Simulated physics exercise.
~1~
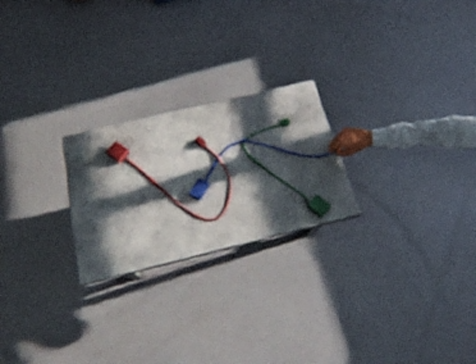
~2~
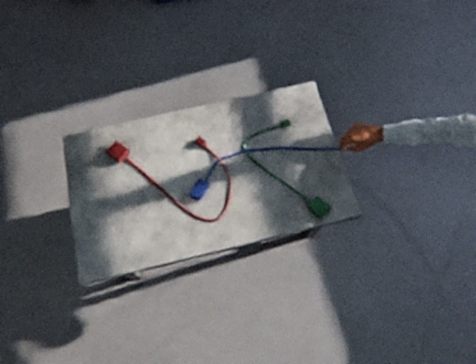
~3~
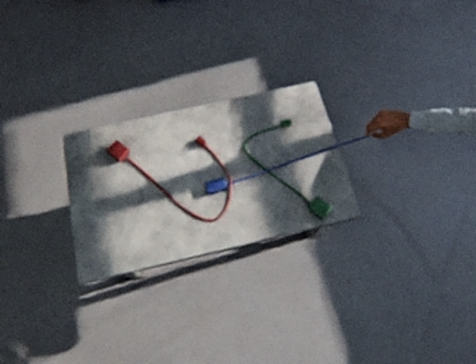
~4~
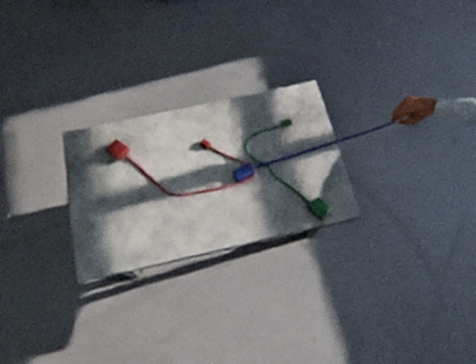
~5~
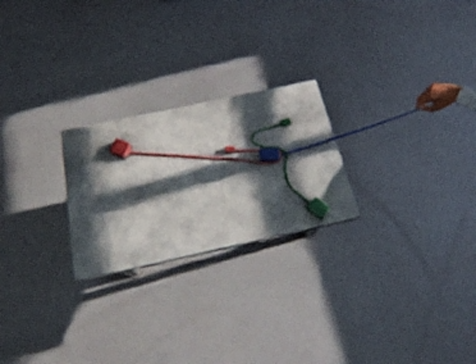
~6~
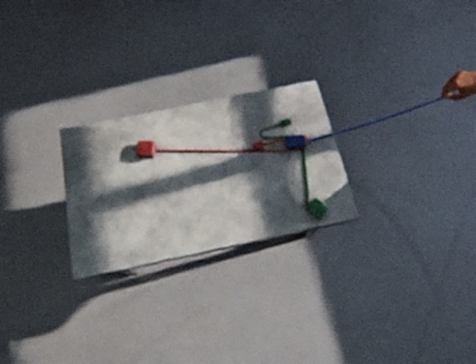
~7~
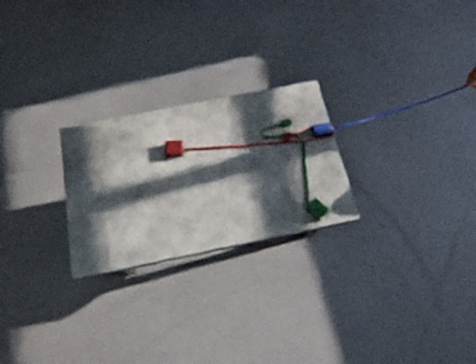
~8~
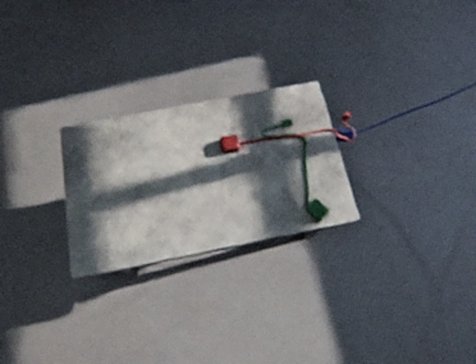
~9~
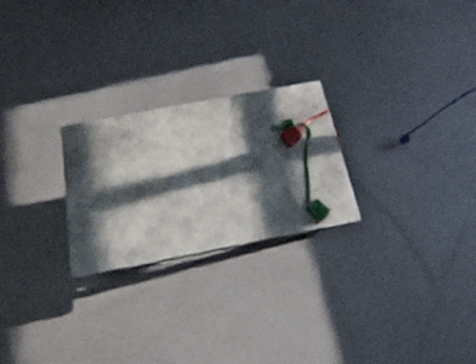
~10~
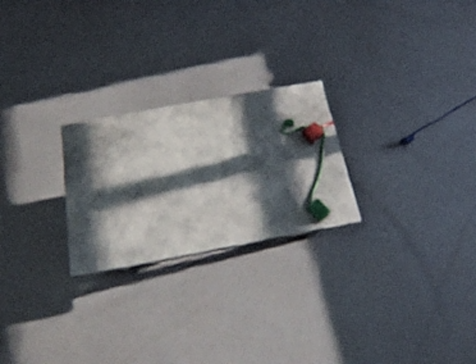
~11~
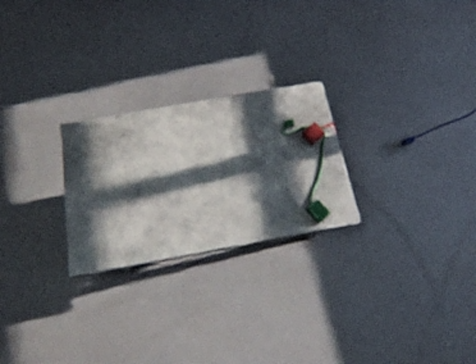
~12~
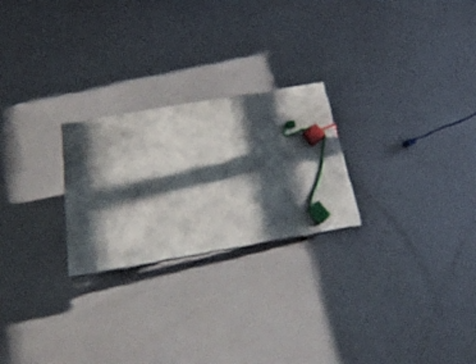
Blue lead pulled rightwards by a hand, dragging the red lead across the tabletop and slipping off the edge, green block staying put.
